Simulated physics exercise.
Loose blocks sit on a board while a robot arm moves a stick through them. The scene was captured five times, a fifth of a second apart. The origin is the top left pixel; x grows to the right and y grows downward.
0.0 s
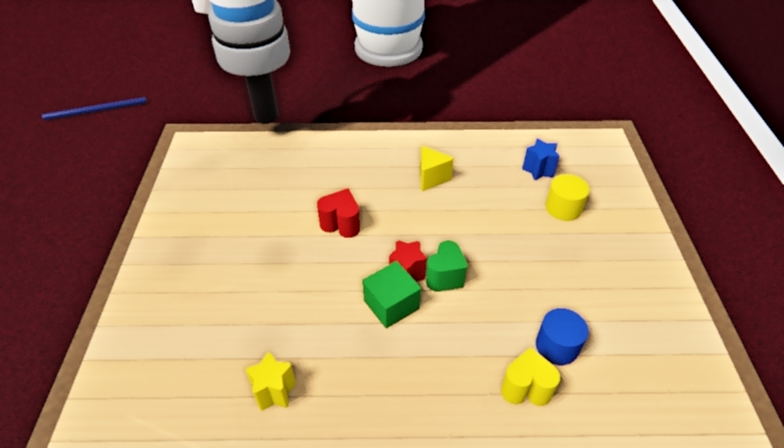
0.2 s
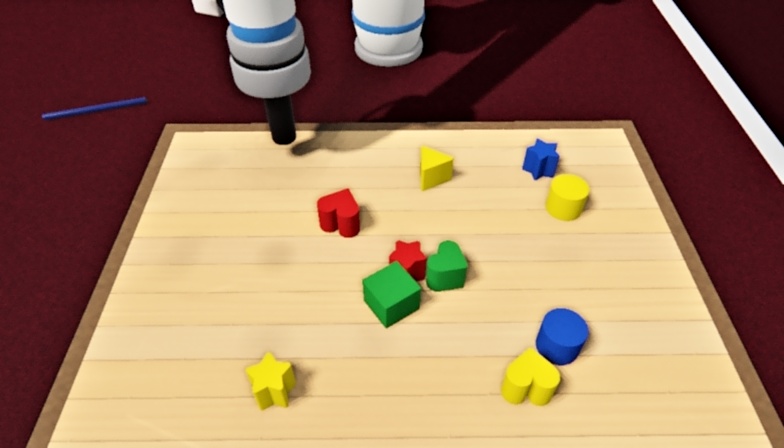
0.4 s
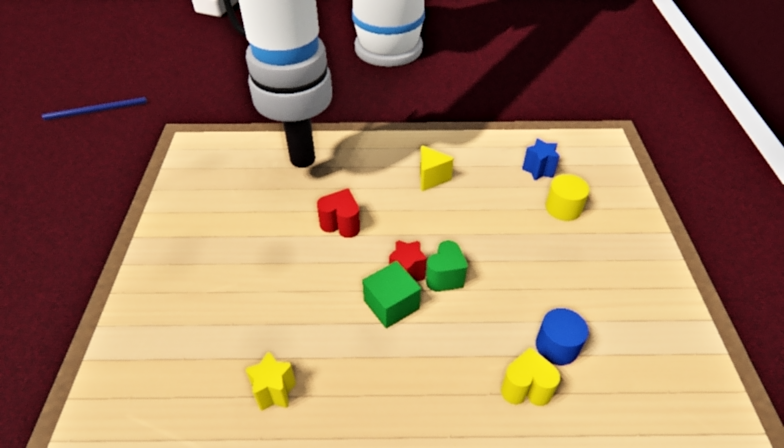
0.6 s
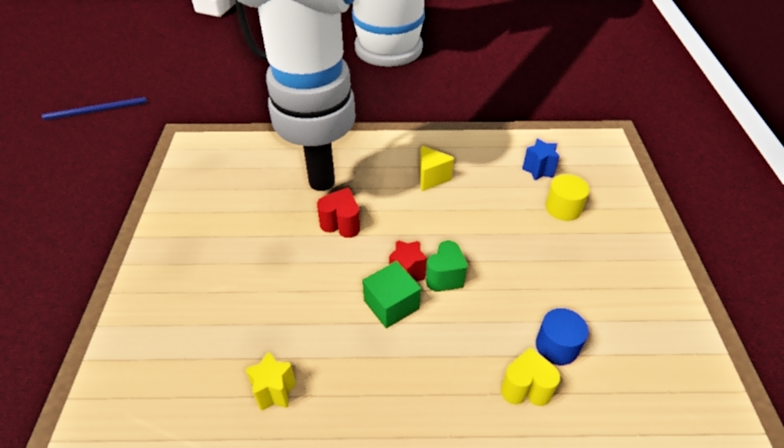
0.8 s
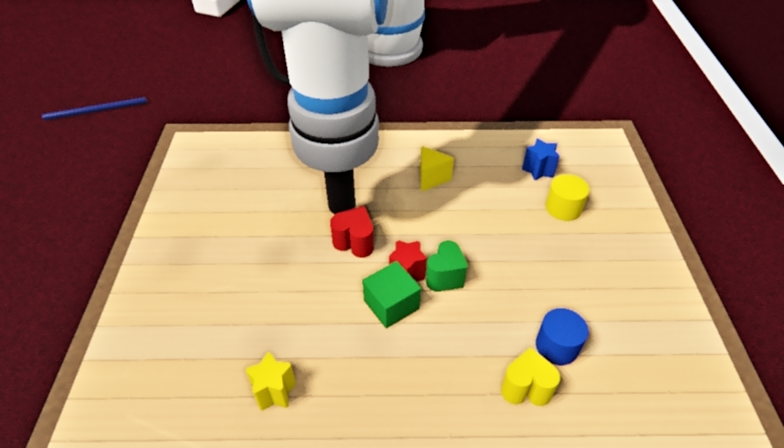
Robot arm moving a black stick down and right across a wooden board of coloured blocks, nudging the red heart-shaped block.
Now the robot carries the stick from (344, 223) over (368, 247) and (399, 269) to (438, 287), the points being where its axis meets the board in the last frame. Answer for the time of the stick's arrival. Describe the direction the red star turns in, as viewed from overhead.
The twist is anticlockwise.
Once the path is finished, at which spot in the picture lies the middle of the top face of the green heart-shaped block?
Its top middle: (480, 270).
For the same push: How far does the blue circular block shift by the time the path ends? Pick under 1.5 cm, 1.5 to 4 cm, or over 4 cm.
It shifts by less than 1.5 cm.
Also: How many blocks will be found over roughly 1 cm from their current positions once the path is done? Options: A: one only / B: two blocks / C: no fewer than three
Option C.
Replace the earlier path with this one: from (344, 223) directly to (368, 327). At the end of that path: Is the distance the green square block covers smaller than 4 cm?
The answer is no.
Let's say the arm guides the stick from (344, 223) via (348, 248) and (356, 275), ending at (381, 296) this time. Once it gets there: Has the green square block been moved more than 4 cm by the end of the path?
Short answer: Yes.
On the path given first. One third of the way, stick at (367, 232); red heart-shaped block at (374, 249).
Two thirds of the way, stick at (401, 254); red heart-shaped block at (387, 273), turned 30° clockwise; green square block at (400, 312); red star at (427, 266), turned 60° anticlockwise; green heart-shaped block at (458, 258), turned 25° anticlockwise.
At the end, stick at (439, 272); red heart-shaped block at (391, 275), turned 50° clockwise; green square block at (399, 316); red star at (453, 289), turned 25° anticlockwise; green heart-shaped block at (480, 270), turned 100° anticlockwise; blue circular block in place.
